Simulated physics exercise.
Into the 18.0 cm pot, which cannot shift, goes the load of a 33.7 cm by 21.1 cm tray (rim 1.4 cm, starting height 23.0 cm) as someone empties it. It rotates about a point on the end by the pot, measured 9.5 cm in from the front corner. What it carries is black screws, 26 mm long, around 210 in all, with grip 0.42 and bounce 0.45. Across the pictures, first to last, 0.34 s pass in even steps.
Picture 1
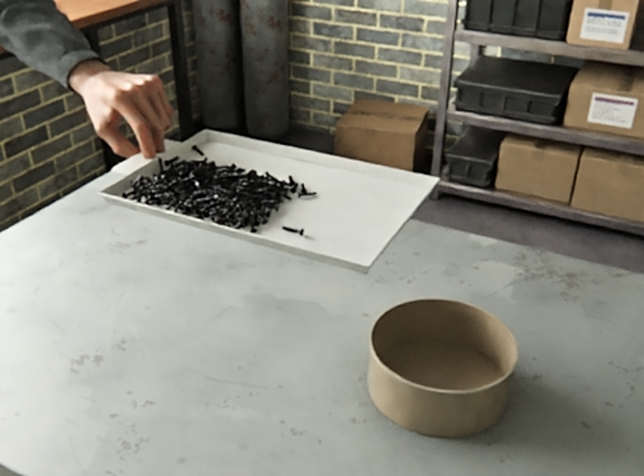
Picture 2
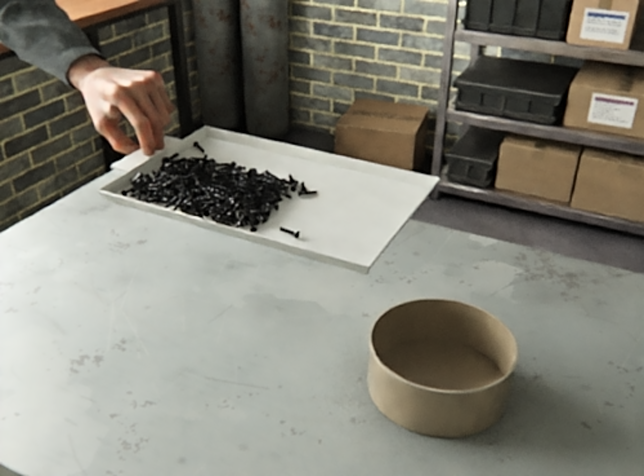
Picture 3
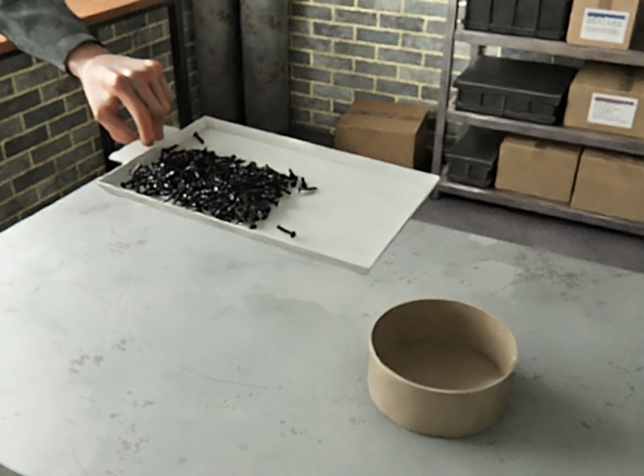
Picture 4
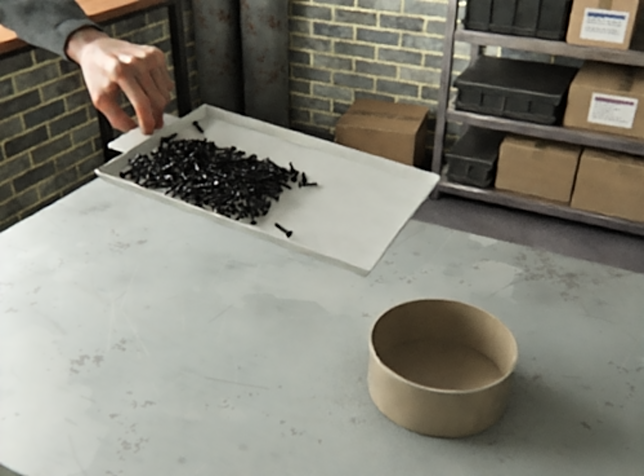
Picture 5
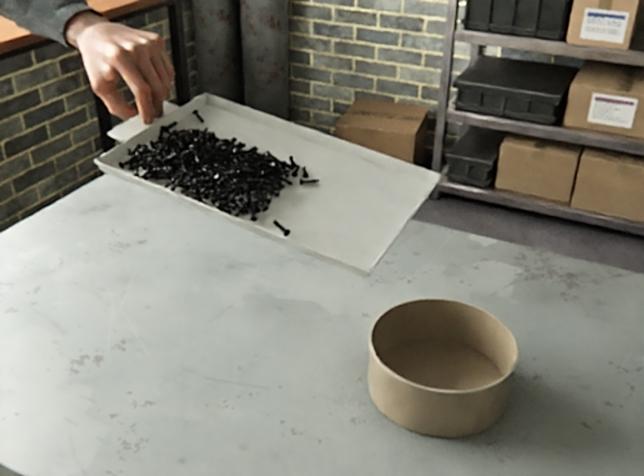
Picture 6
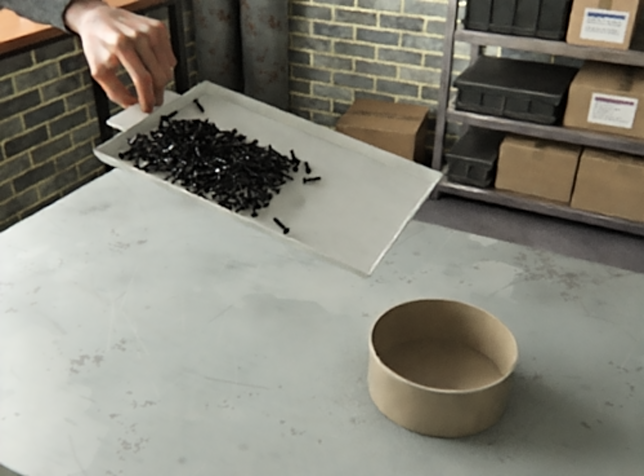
At the start, a hand holds the far left end of a white tray piled with small black screws, level above a gray table where a round tan pot sits. The hand then gradually raises that end, tilting the tray down toward the right, while the screws stay heaped and the pot remains still.
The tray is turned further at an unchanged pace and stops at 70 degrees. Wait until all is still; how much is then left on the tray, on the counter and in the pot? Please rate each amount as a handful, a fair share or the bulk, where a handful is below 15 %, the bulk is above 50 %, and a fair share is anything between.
Tray: A handful; counter: The bulk; pot: A fair share.
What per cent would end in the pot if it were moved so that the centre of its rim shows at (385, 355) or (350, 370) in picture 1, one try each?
Roughly 55 per cent, then 60 per cent.
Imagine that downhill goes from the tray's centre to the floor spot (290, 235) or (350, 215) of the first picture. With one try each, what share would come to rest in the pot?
The share comes to roughly 0 in a hundred, then roughly 70 in a hundred.
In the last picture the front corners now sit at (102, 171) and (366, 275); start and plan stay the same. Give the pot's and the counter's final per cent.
Final per cent - pot 0, counter 100.
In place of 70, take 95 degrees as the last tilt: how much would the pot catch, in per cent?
In that case some 30 per cent.
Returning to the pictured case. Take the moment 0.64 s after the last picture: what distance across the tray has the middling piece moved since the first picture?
Displacement on the tray: Roughly 13 cm.
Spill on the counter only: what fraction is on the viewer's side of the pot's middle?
About 100 per cent.
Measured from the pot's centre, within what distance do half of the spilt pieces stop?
Some 16 cm, give or take.
Then, 0.64 s after the last picture, tilt 39 degrees; the tray holds 100 %, the pot 0 %.
Then, 1.06 s after the last picture, tilt 57 degrees; the tray holds 30 %, the pot 15 %.
Then, 1.56 s after the last picture, tilt 70 degrees; the tray holds 10 %, the pot 20 %.
In the end, tray 0 %, counter 75 %, pot 20 %.
